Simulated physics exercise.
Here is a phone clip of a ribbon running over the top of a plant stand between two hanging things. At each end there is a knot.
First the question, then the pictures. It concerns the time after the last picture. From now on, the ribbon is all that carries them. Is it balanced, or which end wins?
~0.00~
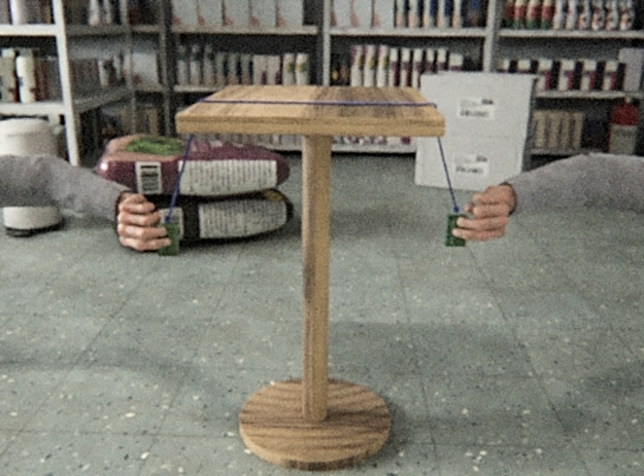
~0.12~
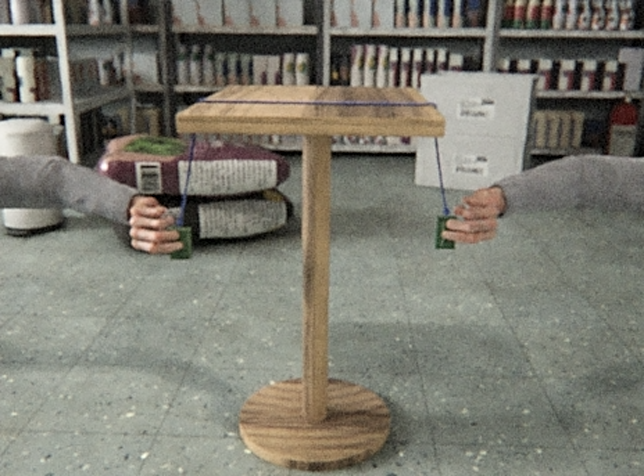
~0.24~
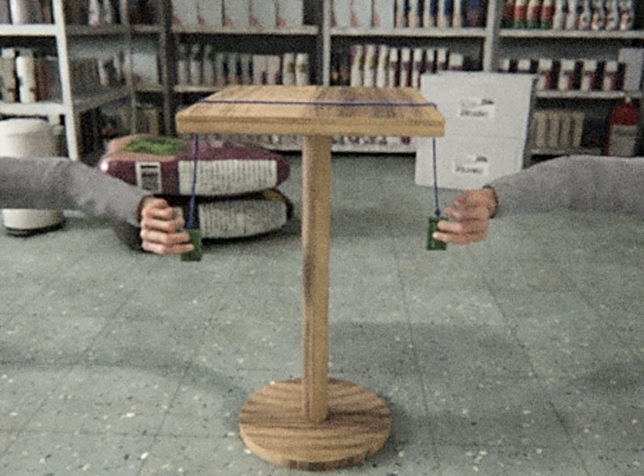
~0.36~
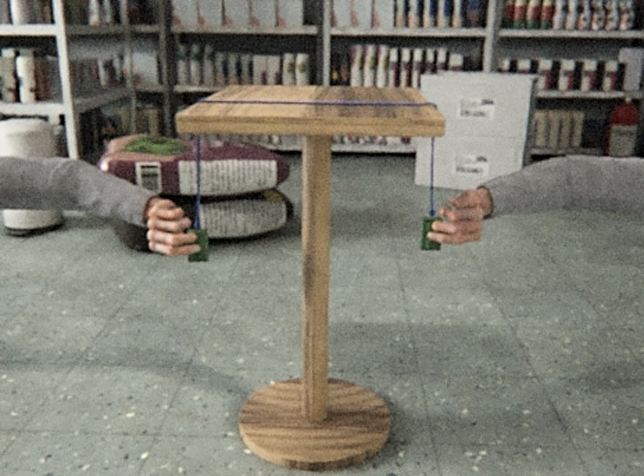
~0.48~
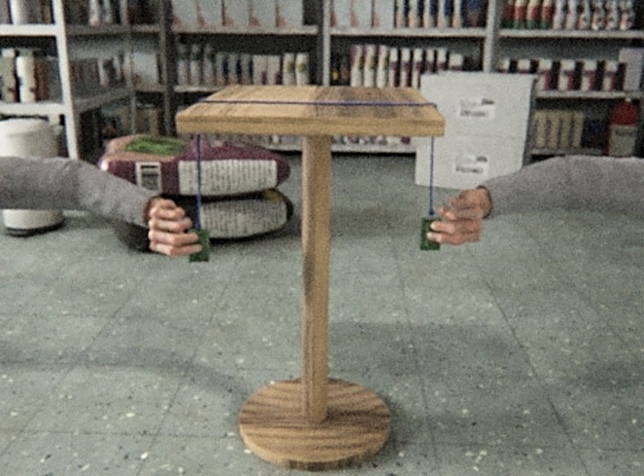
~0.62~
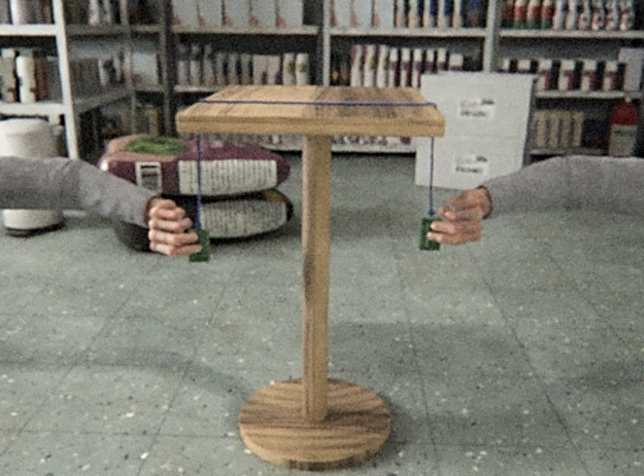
It remains at rest.
By 1.02 s, left matchbox at the same height near (206, 246); right matchbox at the same height near (424, 234).
By 1.74 s, left matchbox at the same height near (200, 246); right matchbox at the same height near (429, 234).
When it is over, left matchbox at the same height near (202, 246); right matchbox at the same height near (430, 234). The ribbon stays as it is.
